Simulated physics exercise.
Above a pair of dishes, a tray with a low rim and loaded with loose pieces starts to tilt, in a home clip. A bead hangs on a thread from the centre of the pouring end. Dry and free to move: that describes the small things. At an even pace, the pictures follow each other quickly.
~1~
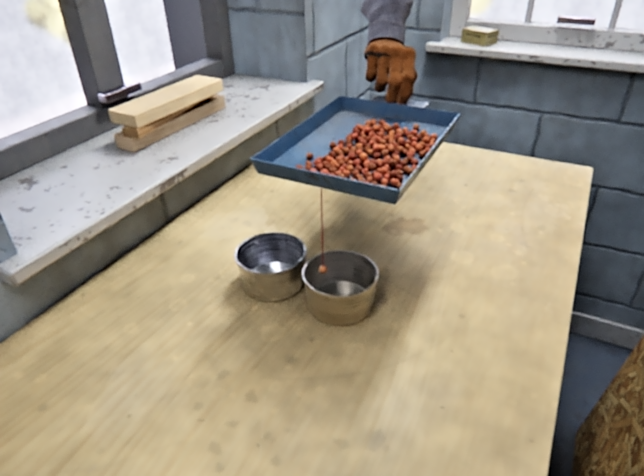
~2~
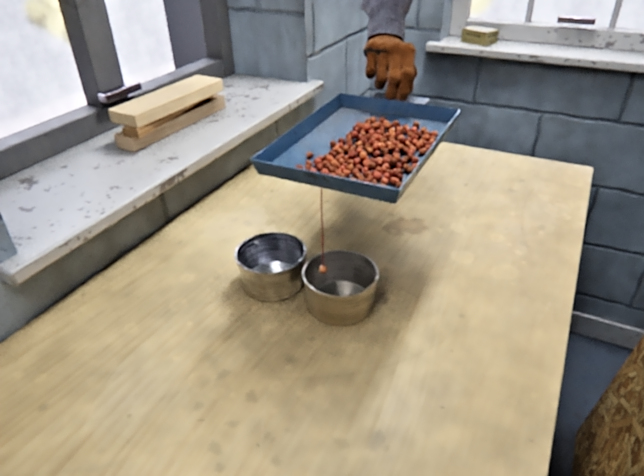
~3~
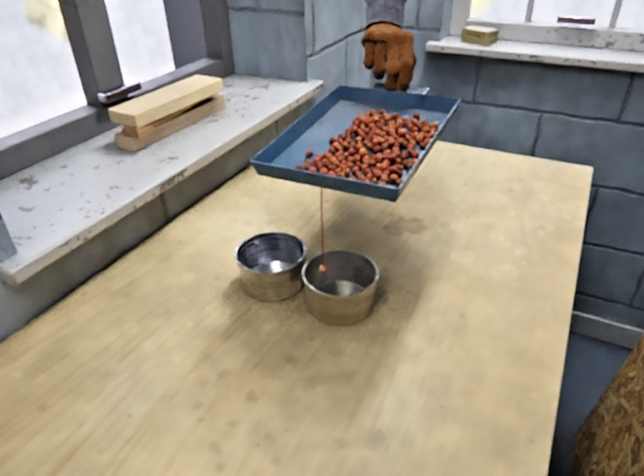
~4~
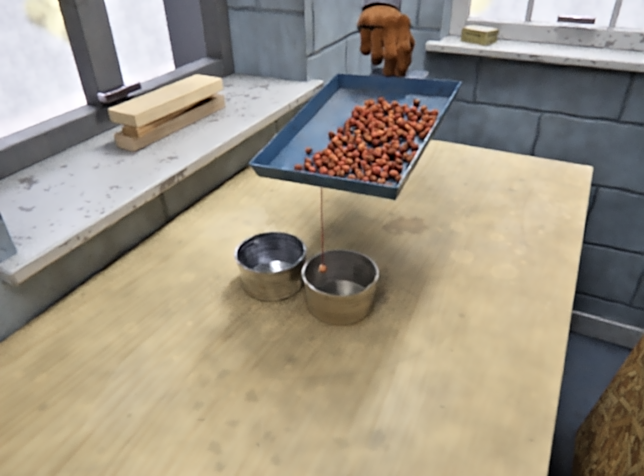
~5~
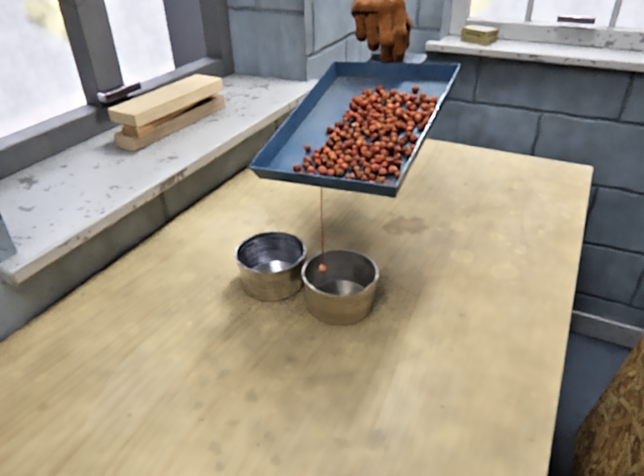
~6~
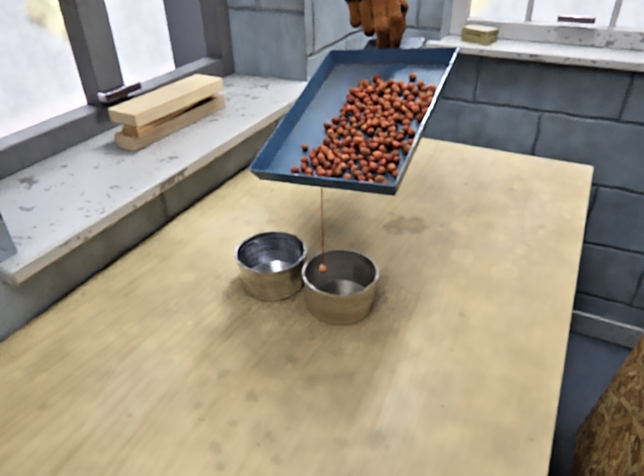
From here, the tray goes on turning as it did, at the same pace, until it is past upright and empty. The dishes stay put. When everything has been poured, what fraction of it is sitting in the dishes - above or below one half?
Most of the load is lost.
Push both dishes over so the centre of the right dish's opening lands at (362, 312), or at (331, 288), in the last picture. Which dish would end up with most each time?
Trial one goes to the left of the two, trial two to the left of the two.
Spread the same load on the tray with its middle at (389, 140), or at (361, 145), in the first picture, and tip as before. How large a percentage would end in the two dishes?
It comes to about 20 per cent the first time and about 20 per cent the second.
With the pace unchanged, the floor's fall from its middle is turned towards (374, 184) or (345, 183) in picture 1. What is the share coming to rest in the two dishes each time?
Lab note: Try 1 = 0 %, try 2 = 0 %.
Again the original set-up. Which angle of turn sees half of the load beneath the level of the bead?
About 105 degrees.
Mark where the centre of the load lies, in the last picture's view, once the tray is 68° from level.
I'd put the middle of the pieces at roughly (305, 153).
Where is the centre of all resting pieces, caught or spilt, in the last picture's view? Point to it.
I'd mark it at roughly (246, 316).
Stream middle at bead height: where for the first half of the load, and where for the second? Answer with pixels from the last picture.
Initially about (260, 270); subsequently about (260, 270).
Shortly afterwards, tray tipped steeply; all but a few on the tray; only a few in the air.
Next, tray tipped past a quarter turn; a little on the tray; a little in the left dish; near half outside both; near a third in the air.
Some moments later, tray tipped past a quarter turn; only a few in the right dish; near a quarter in the left dish; the bulk outside both.
In the end, tray tipped past a quarter turn; only a few in the right dish; near a quarter in the left dish; the bulk outside both.
